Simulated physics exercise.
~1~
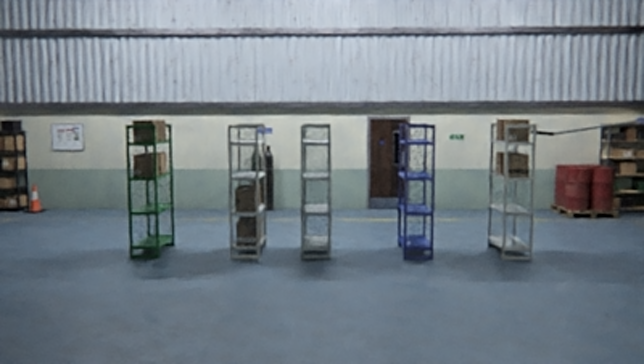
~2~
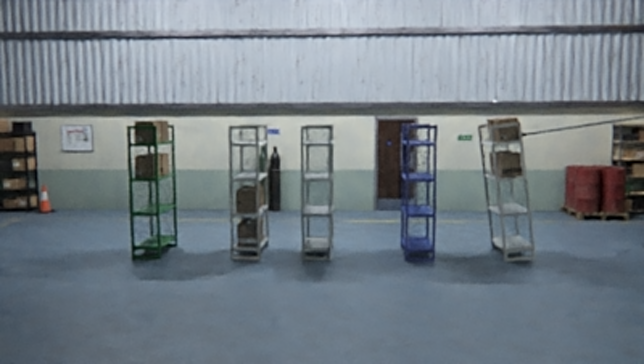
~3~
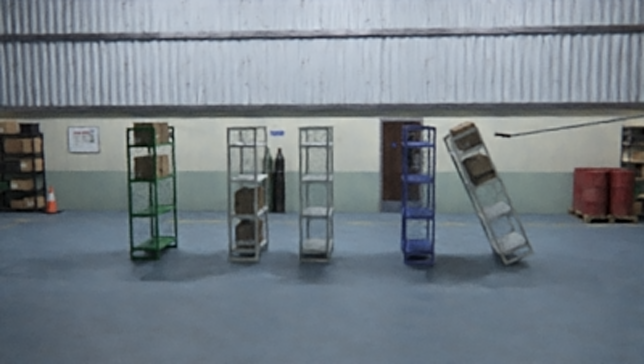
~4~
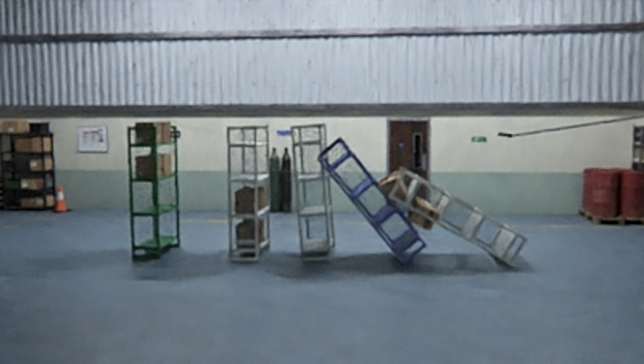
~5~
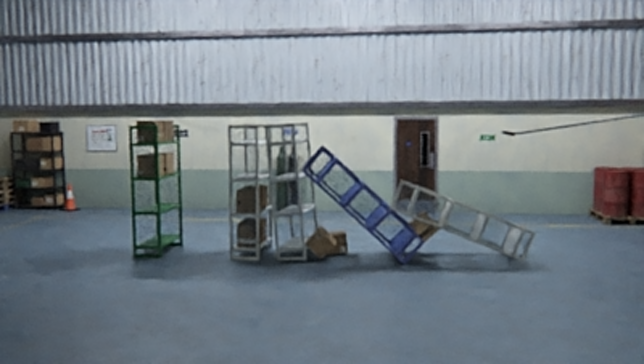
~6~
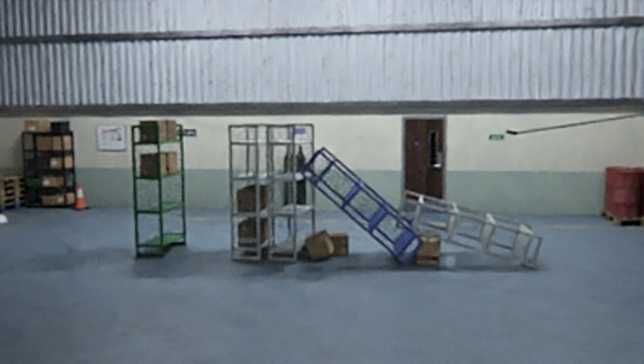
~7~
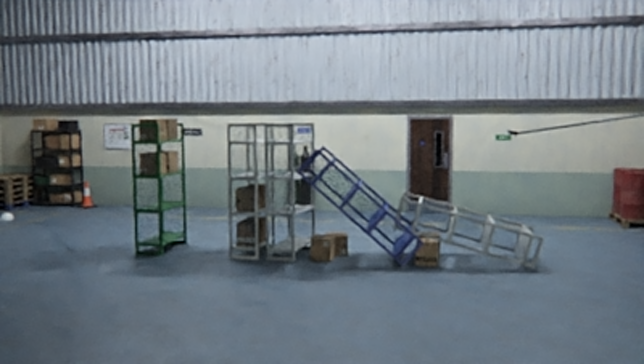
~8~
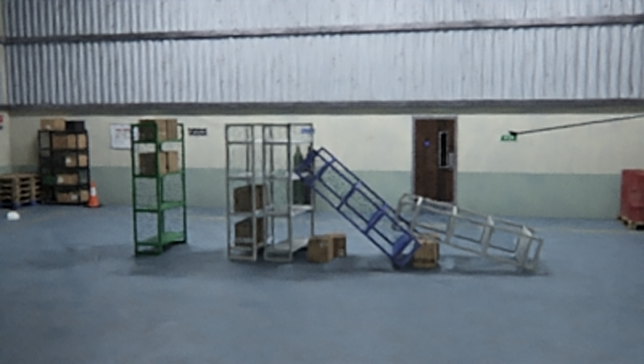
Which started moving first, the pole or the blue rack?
The pole started moving first, pushing left at the rack on the right, and the blue rack only tipped later, when that rack fell into it.
